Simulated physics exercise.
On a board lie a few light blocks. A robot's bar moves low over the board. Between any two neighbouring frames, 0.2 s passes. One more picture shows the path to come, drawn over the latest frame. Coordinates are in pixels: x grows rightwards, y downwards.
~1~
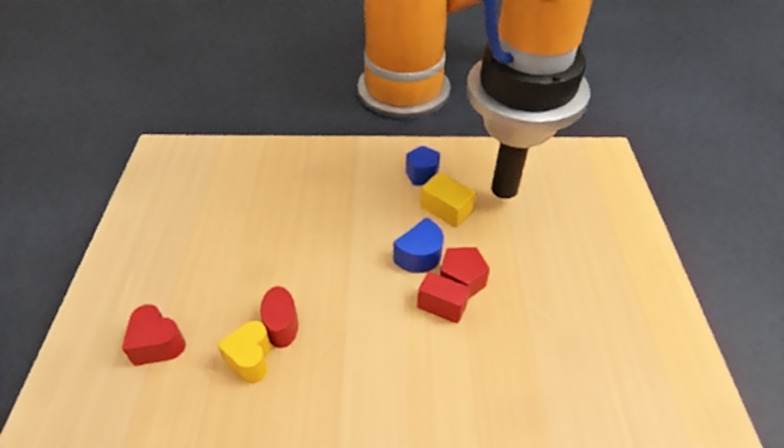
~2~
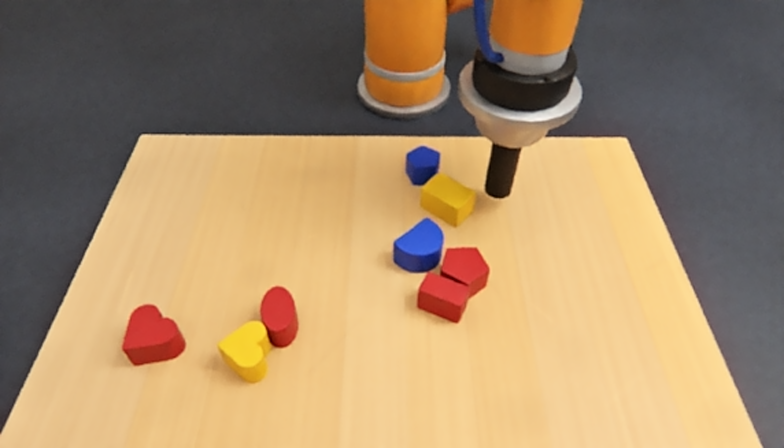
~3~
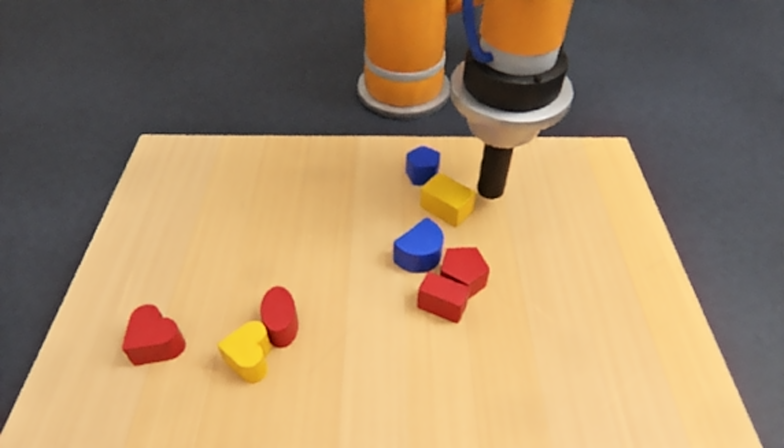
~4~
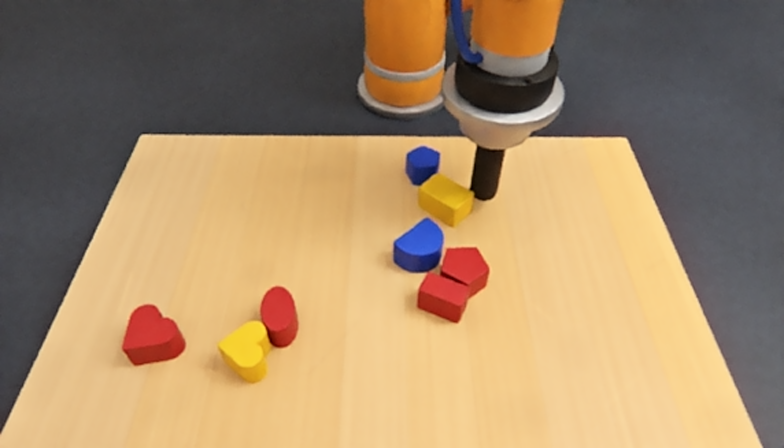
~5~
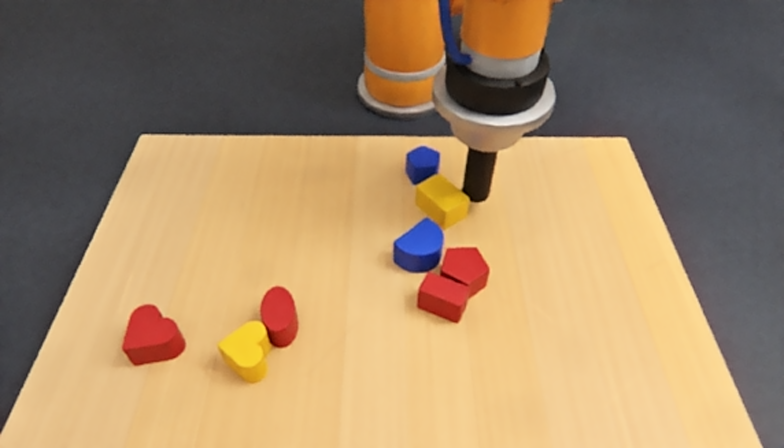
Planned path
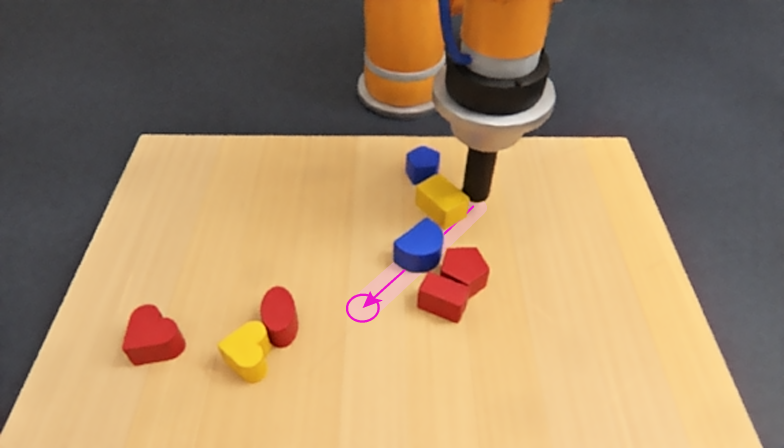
A robot's black bar slid slowly left over a light wooden board and nudged the yellow oblong block slightly to the left, while the red and blue blocks and the yellow heart stayed still.
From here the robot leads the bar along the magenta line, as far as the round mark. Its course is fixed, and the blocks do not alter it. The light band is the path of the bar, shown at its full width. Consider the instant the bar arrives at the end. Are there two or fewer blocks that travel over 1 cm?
Yes - that is the case.
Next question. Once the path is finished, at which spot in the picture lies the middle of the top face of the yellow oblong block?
The centre of its top will be at (420, 199).
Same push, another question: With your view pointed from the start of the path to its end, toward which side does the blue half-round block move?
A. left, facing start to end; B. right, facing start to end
Option A.
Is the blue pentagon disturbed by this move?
Once the path is done, it remains where it sat before.
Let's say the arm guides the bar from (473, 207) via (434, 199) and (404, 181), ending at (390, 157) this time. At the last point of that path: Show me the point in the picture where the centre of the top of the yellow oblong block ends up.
Roughly at (407, 192).
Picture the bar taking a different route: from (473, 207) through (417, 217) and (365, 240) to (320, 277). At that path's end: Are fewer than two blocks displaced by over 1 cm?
My answer is yes.
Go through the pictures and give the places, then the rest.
The first frame shows bar's lower end (504, 190); blue half-round block (422, 238); blue pentagon (424, 156); yellow oblong block (449, 190); red pentagon (465, 263).
The second frame shows bar (498, 190); blocks still.
The third frame shows bar (490, 190); blocks still.
The fourth frame shows bar (483, 191); yellow oblong block (447, 190).
The fifth frame shows bar (475, 193); blue half-round block (422, 238); blue pentagon (424, 156); yellow oblong block (443, 191); red pentagon (465, 263).
Drawn move, straight from (473, 207) to (363, 308).
On the path given first. One third of the way, bar (441, 225); blue half-round block (418, 241), turned 15° anticlockwise; yellow oblong block (421, 199), turned 70° clockwise.
Two thirds of the way, bar (403, 259); blue half-round block (381, 281), turned 25° anticlockwise; yellow oblong block (420, 199), turned 75° clockwise.
At the end, bar (362, 296); blue half-round block (347, 325), turned 50° anticlockwise; blue pentagon still; yellow oblong block (420, 199), turned 75° clockwise; red pentagon still.
